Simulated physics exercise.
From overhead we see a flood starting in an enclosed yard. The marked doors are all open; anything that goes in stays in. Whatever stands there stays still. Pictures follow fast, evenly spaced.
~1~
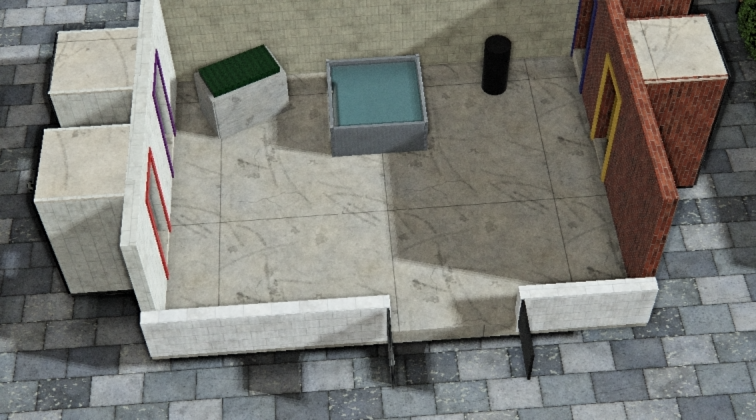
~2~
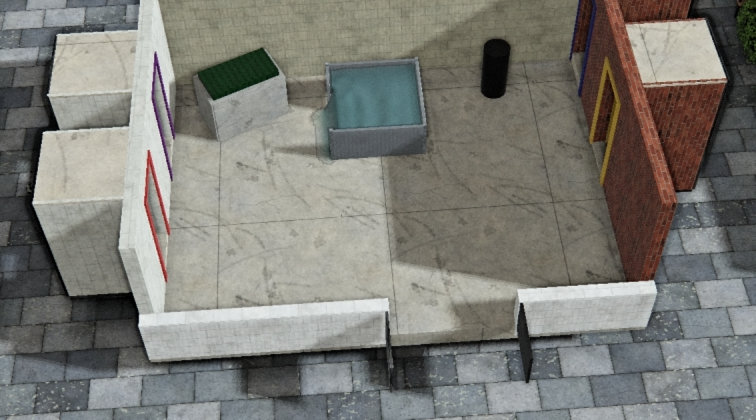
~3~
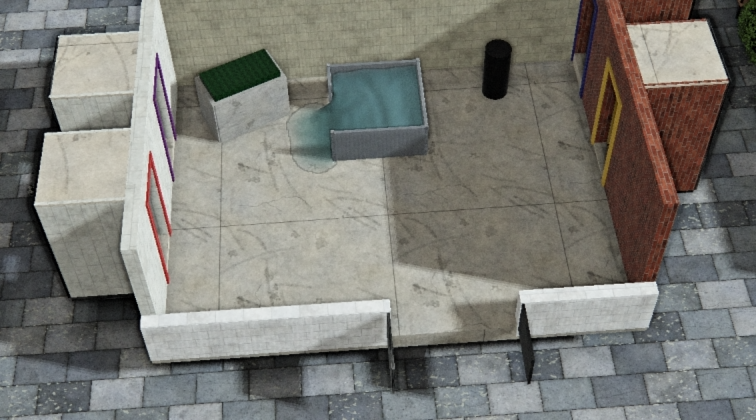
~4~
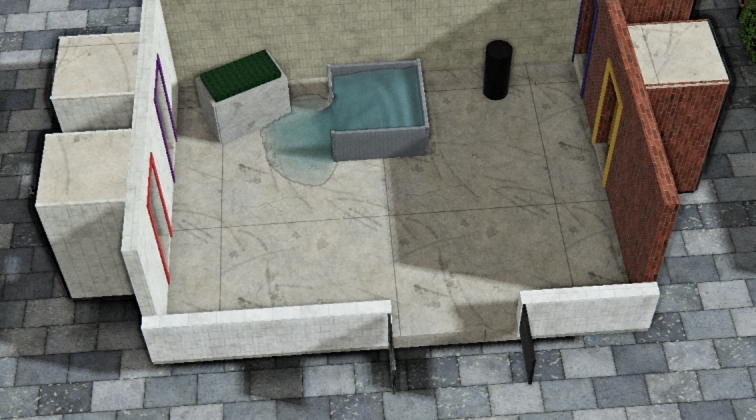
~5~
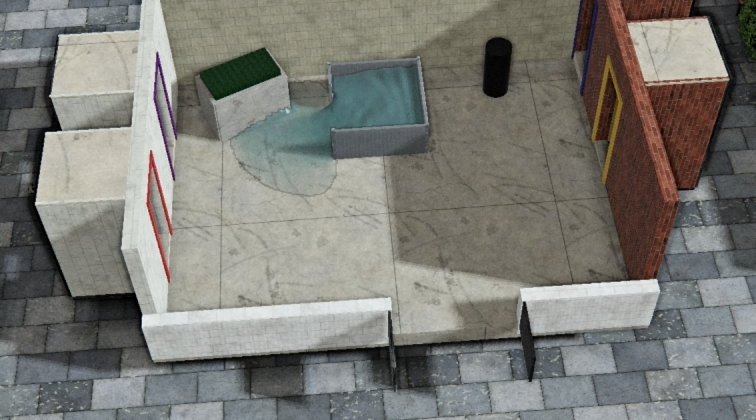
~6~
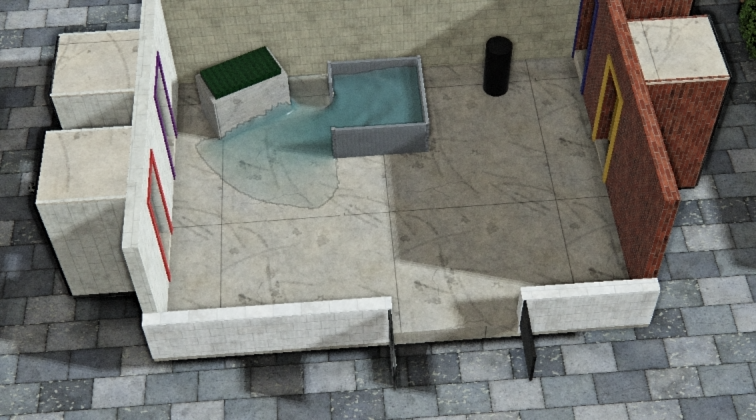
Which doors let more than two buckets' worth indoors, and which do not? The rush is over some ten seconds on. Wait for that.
In the end the purple door sees more than two buckets come in; the yellow door sees no more than two buckets come in; the red door sees more than two buckets come in; the blue door sees no more than two buckets come in.
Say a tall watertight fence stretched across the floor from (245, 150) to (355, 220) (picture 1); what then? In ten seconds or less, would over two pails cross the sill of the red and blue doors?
Red falls short; blue falls short.
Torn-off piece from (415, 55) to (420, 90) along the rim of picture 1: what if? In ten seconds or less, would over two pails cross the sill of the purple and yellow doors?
Lab note: The purple one sits below the threshold, the yellow one tops the threshold.
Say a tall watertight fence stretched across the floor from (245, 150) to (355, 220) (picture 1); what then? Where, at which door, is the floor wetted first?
First comes the door marked purple.
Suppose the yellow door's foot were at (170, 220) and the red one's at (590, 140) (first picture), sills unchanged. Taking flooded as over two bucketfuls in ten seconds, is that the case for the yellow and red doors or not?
Looking at both, the yellow one gets flooded and the red one stays unflooded.
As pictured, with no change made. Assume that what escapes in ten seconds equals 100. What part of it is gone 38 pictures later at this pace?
By my reckoning, 85 %.
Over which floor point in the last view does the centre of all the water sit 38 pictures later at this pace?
About (286, 206) in the last view.
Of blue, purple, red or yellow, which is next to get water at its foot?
That's the purple door.
A moment on, water covers 20 % of the floor; the purple door over two buckets in, the yellow door not reached, the red door not reached, the blue door not reached.
Next, water covers 30 % of the floor; the purple door far over two buckets in, the yellow door not reached, the red door under two buckets in, the blue door not reached.
Then, water covers 35 % of the floor; the purple door far over two buckets in, the yellow door not reached, the red door over two buckets in, the blue door not reached.
Later, water covers 60 % of the floor; the purple door far over two buckets in, the yellow door not reached, the red door over two buckets in, the blue door not reached.
In the end, water covers 90 % of the floor; the purple door far over two buckets in, the yellow door wet at the sill, nothing in, the red door over two buckets in, the blue door not reached.
